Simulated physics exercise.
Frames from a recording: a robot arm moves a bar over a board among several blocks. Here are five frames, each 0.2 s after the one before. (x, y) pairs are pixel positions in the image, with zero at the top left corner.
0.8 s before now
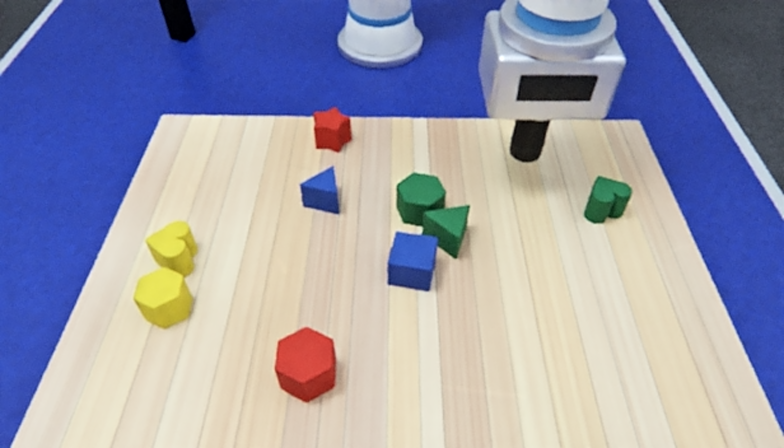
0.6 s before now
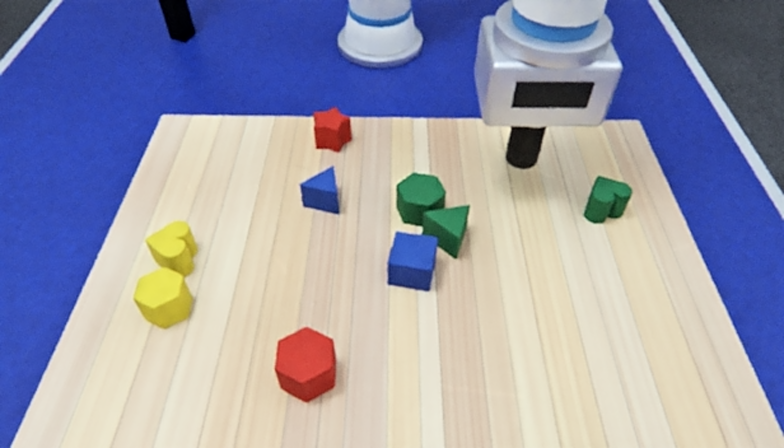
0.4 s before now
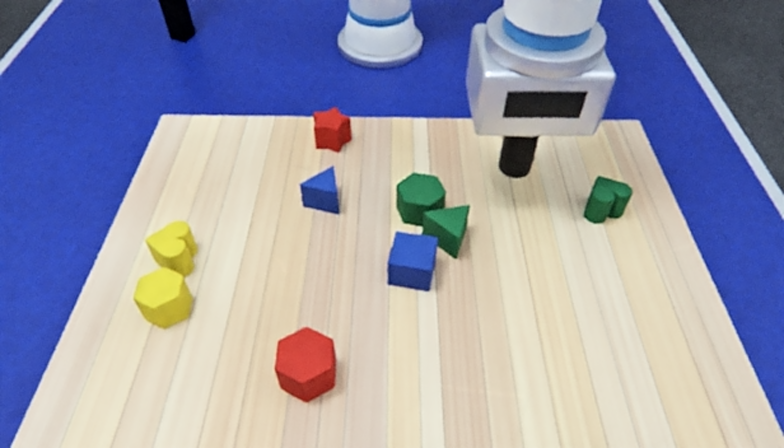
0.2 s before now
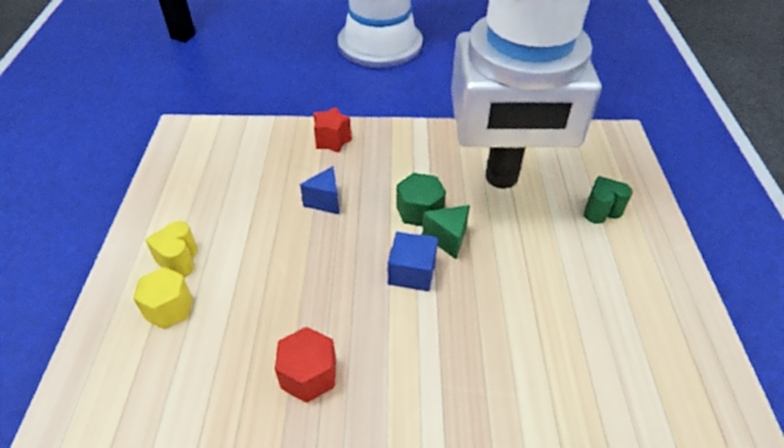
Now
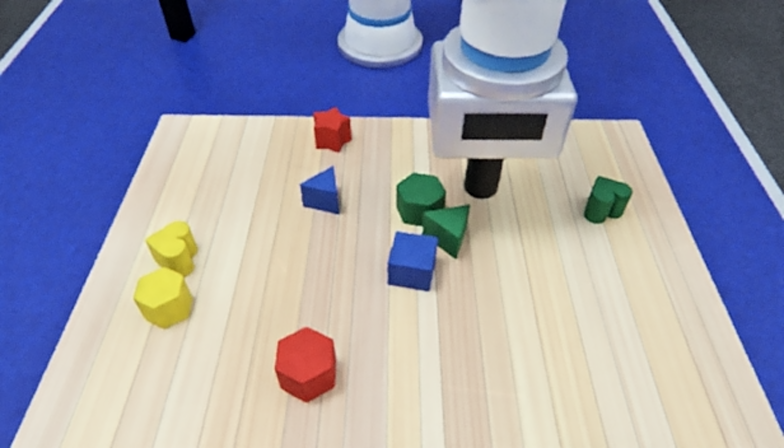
Robot arm moving its black bar down and left across a wooden board towards the green blocks, all blocks staying still.
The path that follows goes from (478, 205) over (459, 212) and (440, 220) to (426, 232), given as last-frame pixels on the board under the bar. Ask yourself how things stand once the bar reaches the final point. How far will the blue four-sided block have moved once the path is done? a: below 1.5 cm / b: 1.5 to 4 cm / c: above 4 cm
(a)
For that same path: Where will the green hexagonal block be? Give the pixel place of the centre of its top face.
It comes to (396, 190).
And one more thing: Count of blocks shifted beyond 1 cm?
It displaces two.
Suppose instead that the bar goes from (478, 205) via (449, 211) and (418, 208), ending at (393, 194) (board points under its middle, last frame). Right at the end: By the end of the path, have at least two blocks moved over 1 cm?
No.
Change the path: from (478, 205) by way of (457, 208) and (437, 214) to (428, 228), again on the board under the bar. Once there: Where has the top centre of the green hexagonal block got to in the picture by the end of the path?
Somewhere near (393, 191).
The first path, step by step. Halfway along, bar at (451, 199); green hexagonal block at (411, 188), turned 15° clockwise.
At the end, bar at (427, 216); blue four-sided block still; green hexagonal block at (396, 190), turned 50° clockwise; green three-sided block at (448, 229), turned 20° anticlockwise.
